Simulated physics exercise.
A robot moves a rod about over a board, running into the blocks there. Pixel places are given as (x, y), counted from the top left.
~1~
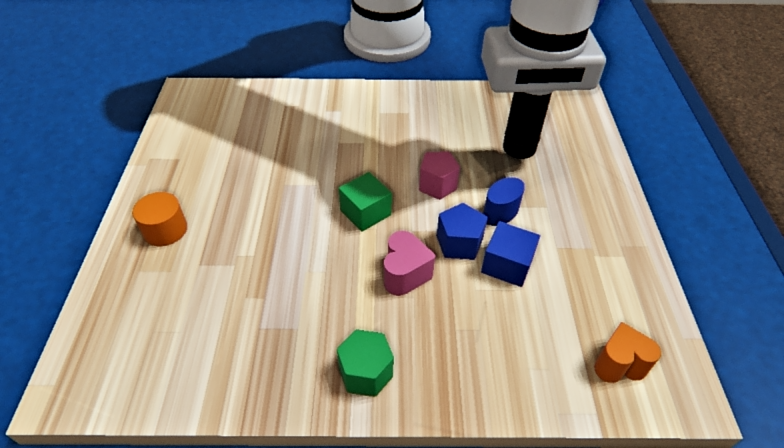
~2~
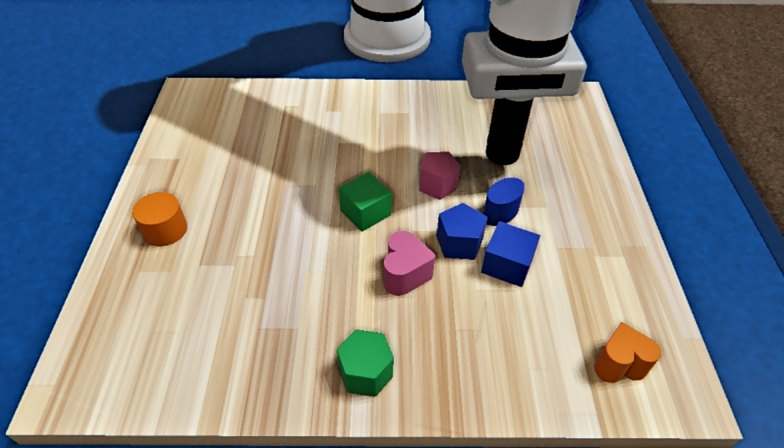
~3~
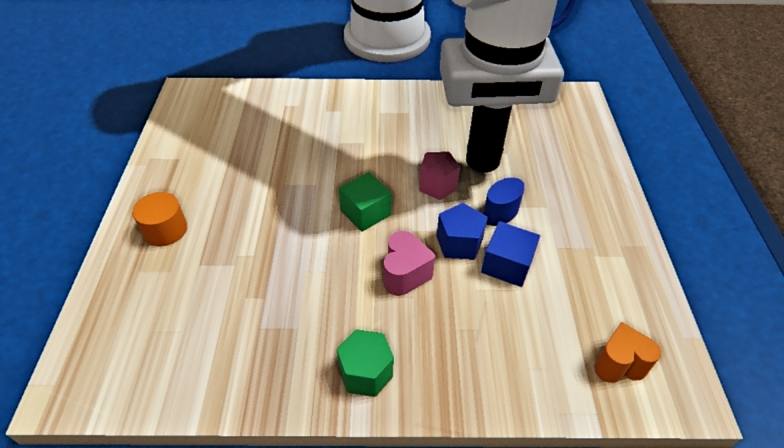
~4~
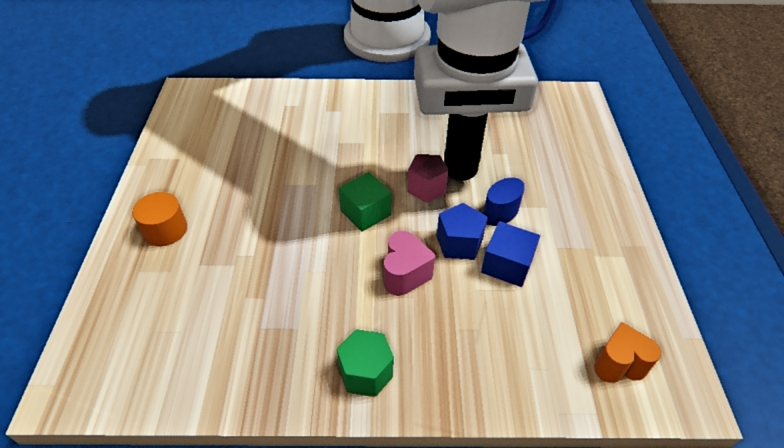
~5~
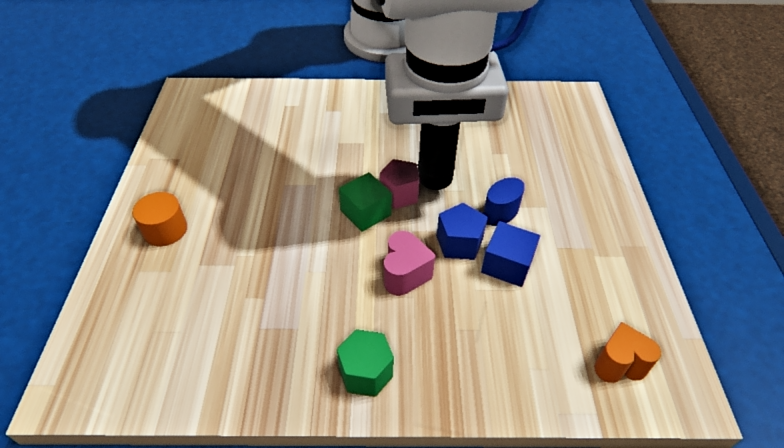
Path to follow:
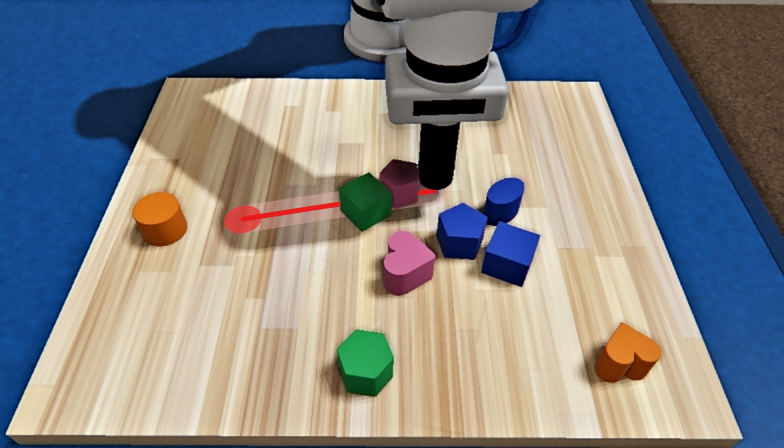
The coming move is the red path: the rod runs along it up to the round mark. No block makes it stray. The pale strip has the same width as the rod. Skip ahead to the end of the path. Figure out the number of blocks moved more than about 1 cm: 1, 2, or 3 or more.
The answer is two blocks.
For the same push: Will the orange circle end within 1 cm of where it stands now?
Short answer: Yes.
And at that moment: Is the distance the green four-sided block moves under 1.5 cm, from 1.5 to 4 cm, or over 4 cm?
Its final spot will lie more than 4 cm from the current one.
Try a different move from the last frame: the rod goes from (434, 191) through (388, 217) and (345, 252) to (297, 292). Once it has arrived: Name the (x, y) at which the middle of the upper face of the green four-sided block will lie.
It will end up at (287, 207).
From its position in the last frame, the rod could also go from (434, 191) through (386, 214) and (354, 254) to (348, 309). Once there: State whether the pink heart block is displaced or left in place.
From what I can tell, it will keep its place.
The line goes in a line from (434, 191) to (243, 219).
On the path given first. One third of the way, rod (372, 187); green four-sided block (317, 210), turned 25° anticlockwise; pink five-sided block (336, 185), turned 20° anticlockwise.
Two thirds of the way, rod (306, 197); green four-sided block (291, 228), turned 60° anticlockwise; pink five-sided block (268, 198), turned 35° anticlockwise.
At the end, rod (240, 207); orange circle unmoved; green four-sided block (291, 228), turned 60° anticlockwise; pink five-sided block (199, 211), turned 40° anticlockwise; blue five-sided block unmoved.
